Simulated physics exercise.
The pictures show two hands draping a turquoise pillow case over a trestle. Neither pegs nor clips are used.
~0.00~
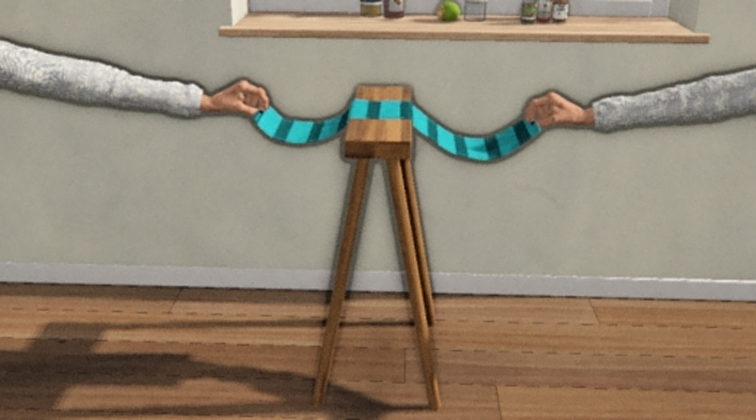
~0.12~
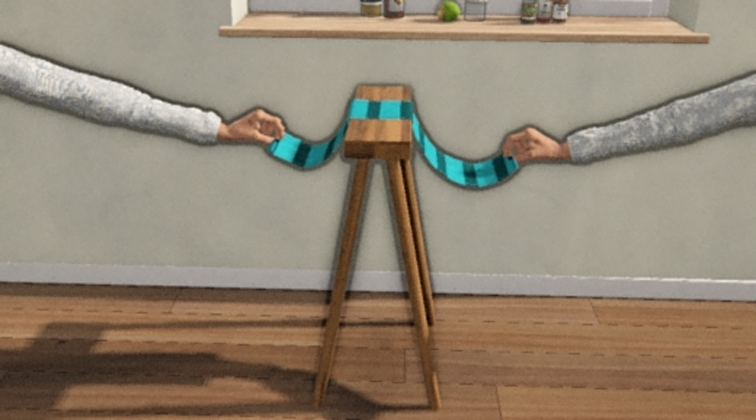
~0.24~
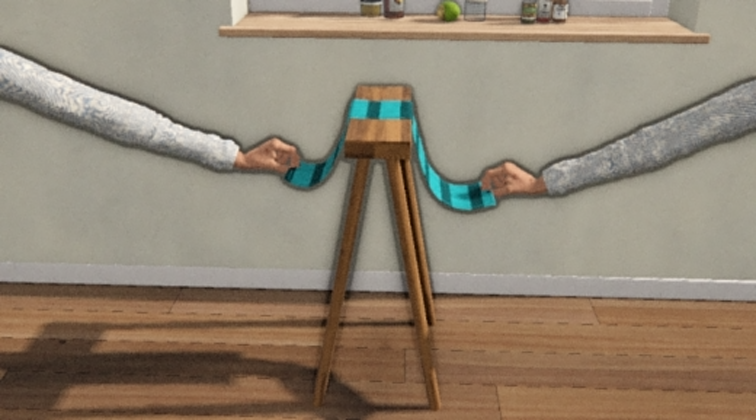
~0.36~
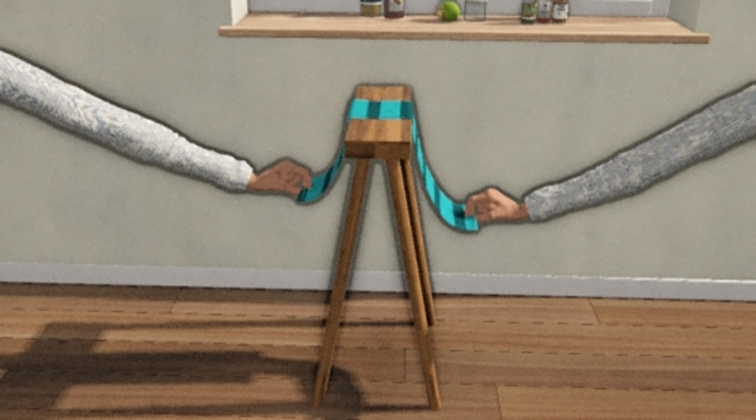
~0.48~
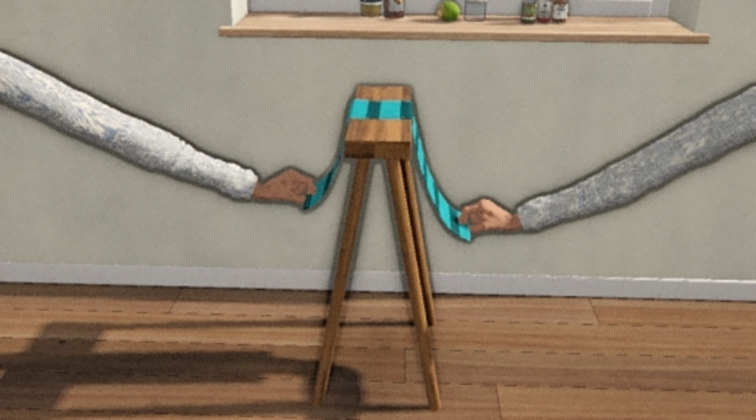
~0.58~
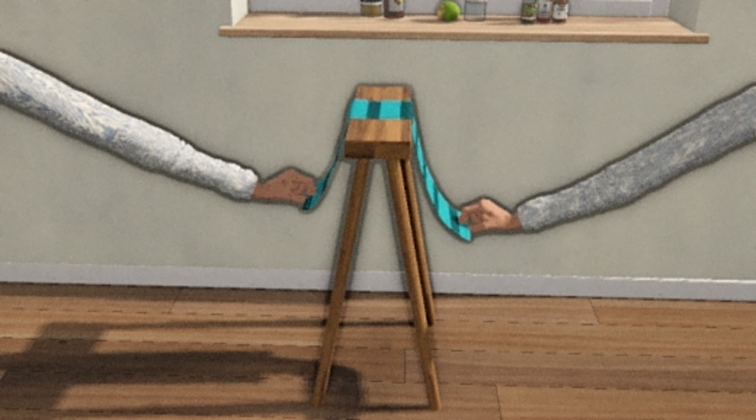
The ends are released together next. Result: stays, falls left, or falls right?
I'd expect it to stay in position.
After 1.28 s, pillow case hanging on both sides, left end near (357, 212), right end near (376, 235).
After 2.06 s, pillow case hanging on both sides, left end near (363, 212), right end near (388, 241).
At rest, pillow case hanging on both sides, left end near (338, 211), right end near (398, 243). The turquoise pillow case stays on top.
